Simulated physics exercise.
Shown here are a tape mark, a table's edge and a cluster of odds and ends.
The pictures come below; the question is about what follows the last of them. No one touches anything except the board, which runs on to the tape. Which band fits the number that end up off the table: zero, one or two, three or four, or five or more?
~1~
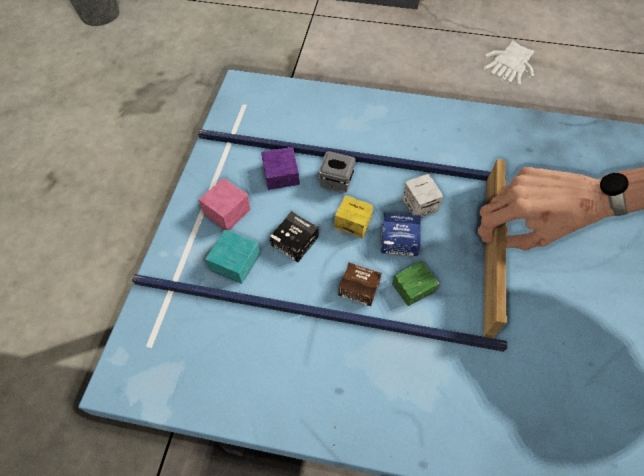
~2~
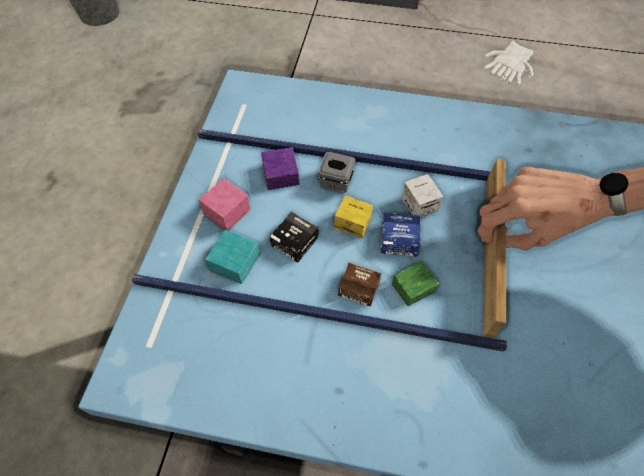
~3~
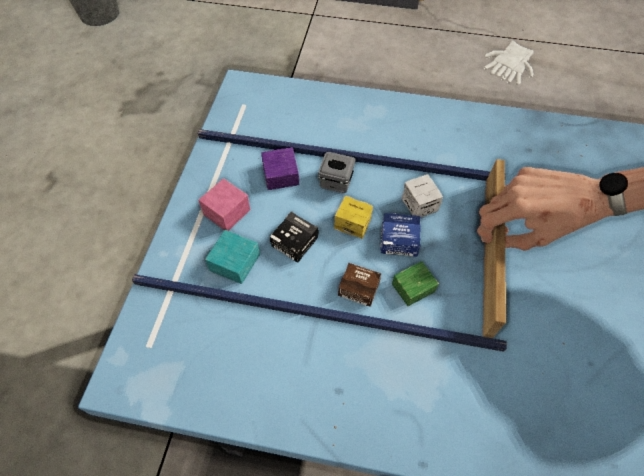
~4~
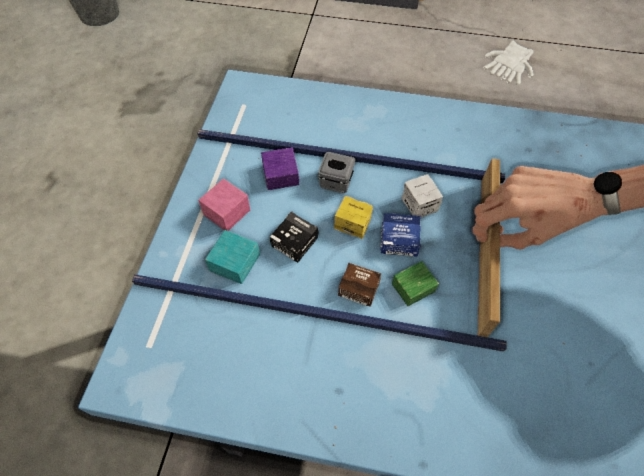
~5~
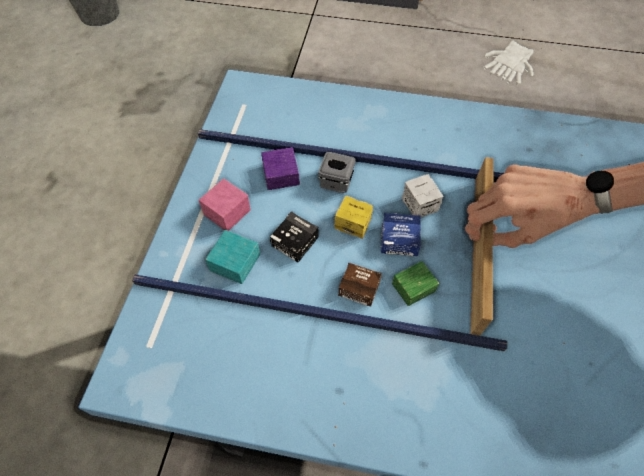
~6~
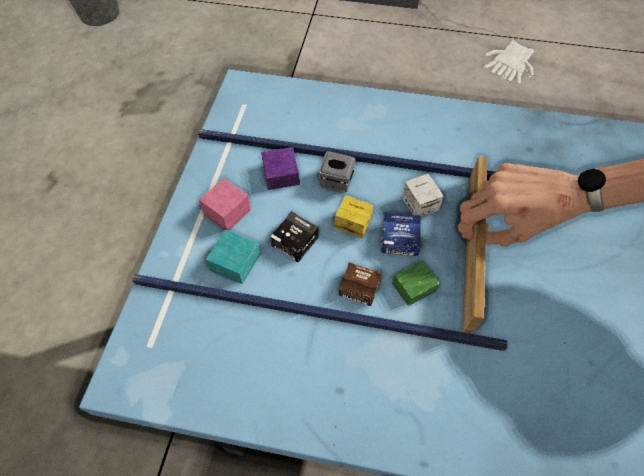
The way I see it, five or more of them end up off the end.
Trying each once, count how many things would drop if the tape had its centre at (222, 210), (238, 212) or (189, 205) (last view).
The counts: 2, 2 and 6.
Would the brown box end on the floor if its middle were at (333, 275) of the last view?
From that start, the object then is safe.
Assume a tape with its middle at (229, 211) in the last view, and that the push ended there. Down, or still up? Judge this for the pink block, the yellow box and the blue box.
Pink block goes off, yellow box stays put, blue box stays put.
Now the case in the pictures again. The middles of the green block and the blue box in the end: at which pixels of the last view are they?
In the last picture, roughly (176, 229) and (187, 198).
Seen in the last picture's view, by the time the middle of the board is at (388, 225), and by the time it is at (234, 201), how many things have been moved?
At the first place 5, at the second 10.
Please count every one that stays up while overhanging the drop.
Count of overhanging things: 0.
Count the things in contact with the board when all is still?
Counting them up gives 4.
A little later, none off yet; pink block at rest near (226, 205); turquoise block at rest near (234, 257); purple block at rest near (281, 168).
Next, none off yet; pink block at rest near (226, 205); turquoise block shifted a little near (220, 257); purple block shifted about its own width near (257, 163).
Later still, none off yet; pink block shifted well along near (168, 192); turquoise block shifted about its own width near (176, 256); purple block shifted well along near (197, 154).
When it is over, the number that fall off is five or more; down, yellow box, grey case, black box, purple block, turquoise block and pink block.
